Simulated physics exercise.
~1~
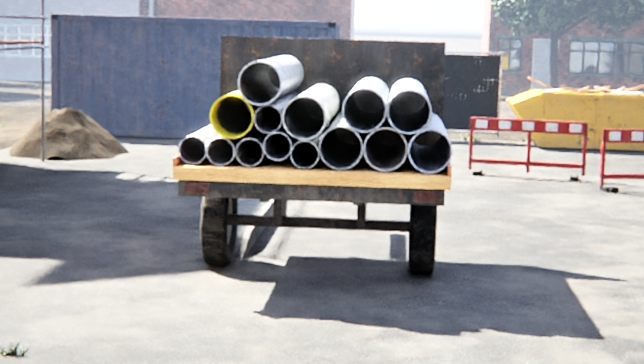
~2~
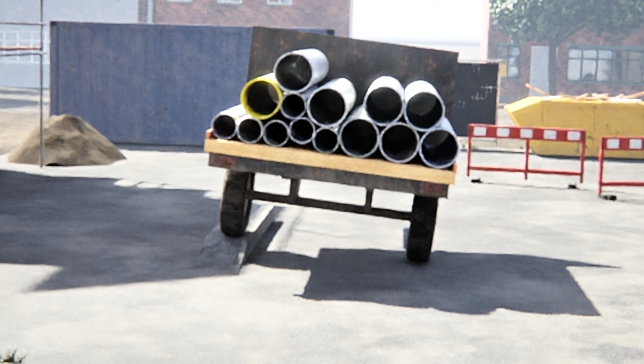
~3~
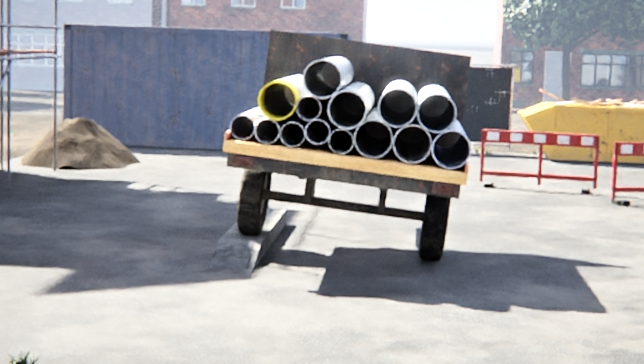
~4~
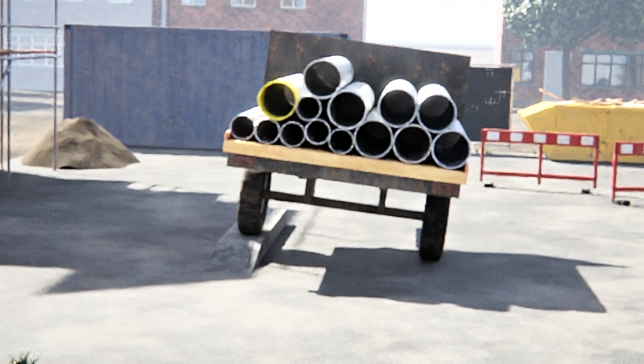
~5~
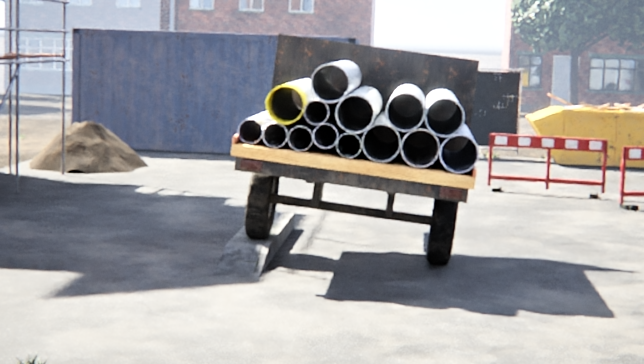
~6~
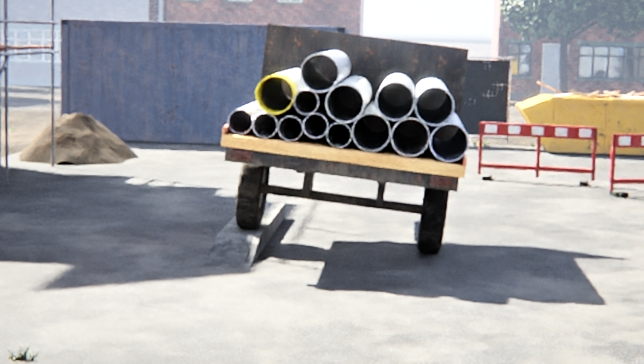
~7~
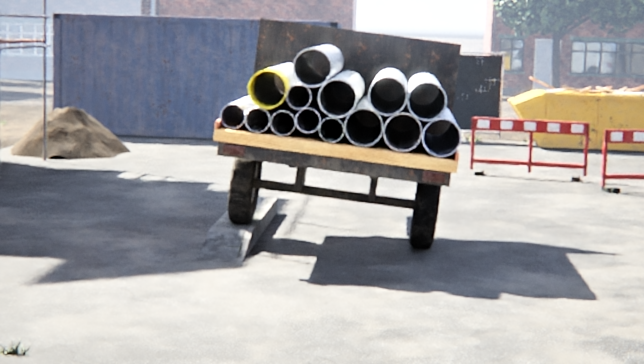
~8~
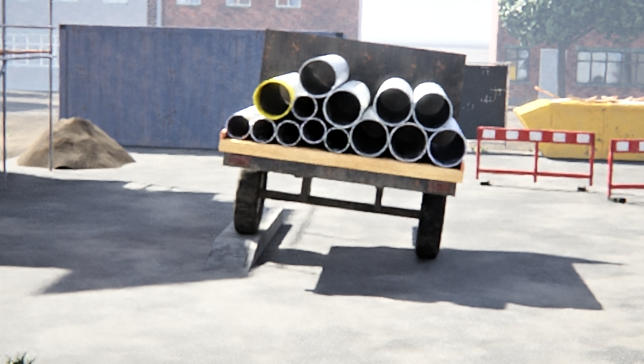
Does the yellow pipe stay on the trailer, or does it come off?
The yellow pipe stays on the trailer. It is still resting on top of other pipes toward the left side of the tilted bed.
